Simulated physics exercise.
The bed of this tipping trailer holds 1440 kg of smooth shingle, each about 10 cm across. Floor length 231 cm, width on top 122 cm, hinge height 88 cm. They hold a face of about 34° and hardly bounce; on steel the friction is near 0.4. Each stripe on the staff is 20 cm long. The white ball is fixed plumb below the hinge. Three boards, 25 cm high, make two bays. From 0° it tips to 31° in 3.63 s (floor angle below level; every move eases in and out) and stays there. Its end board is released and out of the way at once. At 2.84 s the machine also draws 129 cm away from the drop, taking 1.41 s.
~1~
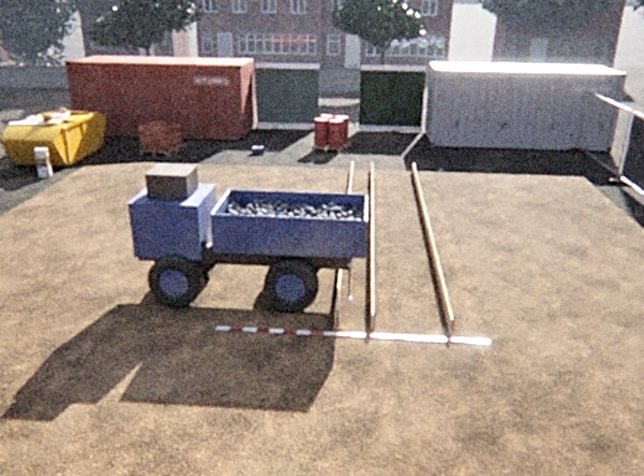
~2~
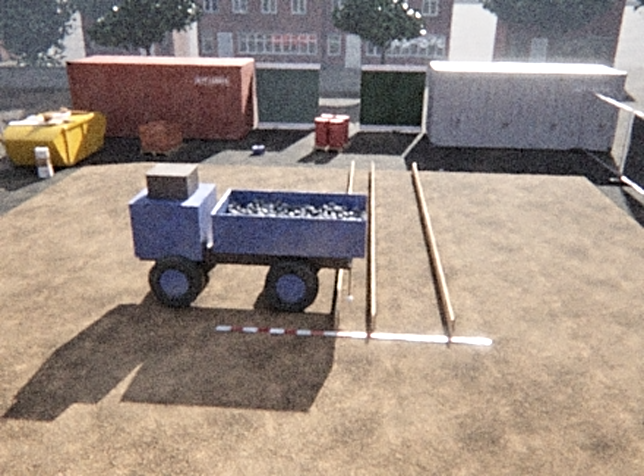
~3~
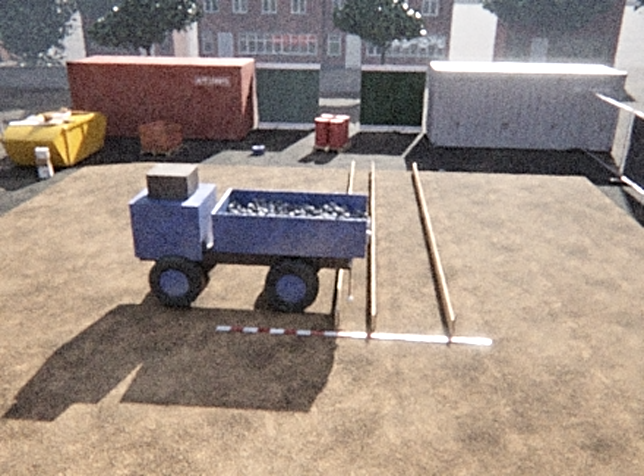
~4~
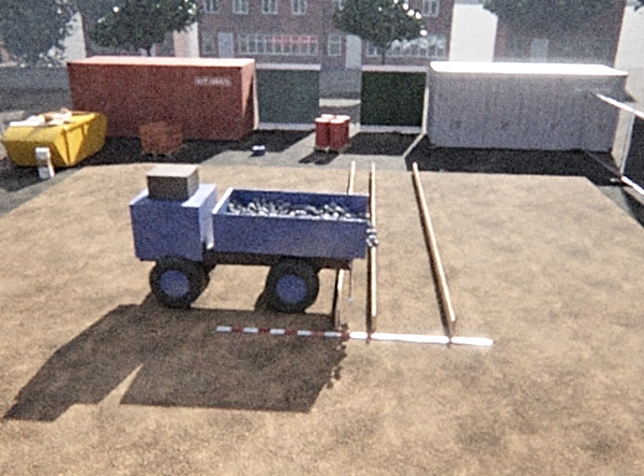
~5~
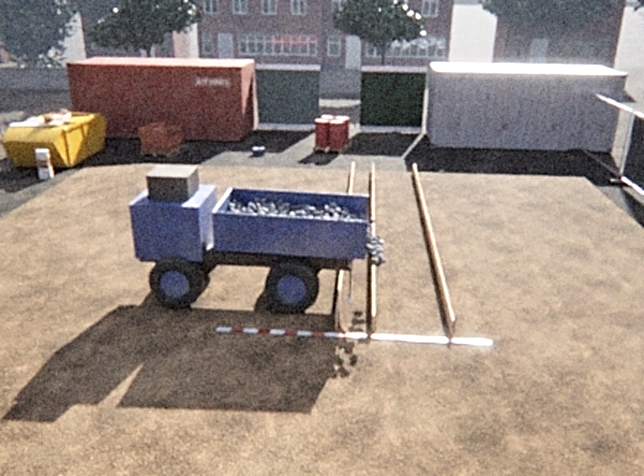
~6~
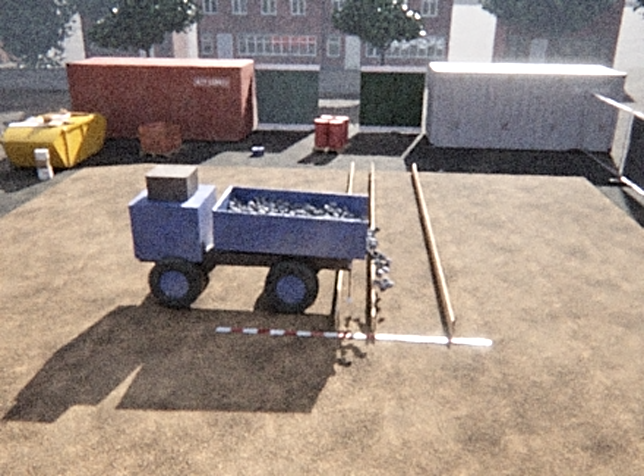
Grey stones trickling from the right end of a blue truck's barely tilting bed onto sandy ground beside wooden boards.
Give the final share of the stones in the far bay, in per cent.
About 70 per cent.
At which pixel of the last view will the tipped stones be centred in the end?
Near (392, 291).
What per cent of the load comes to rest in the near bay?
Some 20 per cent of the load.
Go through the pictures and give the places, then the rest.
The first frame shows lip at (365, 258), floor tilted 0°, highest stones at (302, 208).
In the second frame, the bed is at 0°, its lip at (365, 258); the top of the load is at (295, 207).
The third frame shows lip at (365, 258), floor tilted 0°, highest stones at (287, 207); 1 % has left.
In the fourth frame, the bed is at 1°, its lip at (366, 259); the top of the load is at (281, 206); 3 % has left.
The fifth frame shows lip at (366, 259), floor tilted 1°, highest stones at (269, 206); 4 % has left.
The sixth frame shows lip at (365, 259), floor tilted 2°, highest stones at (258, 204); 5 % has left.
A little later the floor is at 26°; 62 % in the bed, 3 % in the near bay, 35 % in the far bay; the foremost stones are at (434, 287).
Then the floor is at 31°; 4 % in the bed, 7 % short of the bays, 19 % in the near bay, 69 % in the far bay, 1 % past the last board; the foremost stones are at (450, 290).
Later still the floor is at 31°; 0 % in the bed, 9 % short of the bays, 21 % in the near bay, 69 % in the far bay, 1 % past the last board; the foremost stones are at (453, 292).
In the end the floor is at 31°; 0 % in the bed, 9 % short of the bays, 21 % in the near bay, 69 % in the far bay, 1 % past the last board; the foremost stones are at (453, 292).
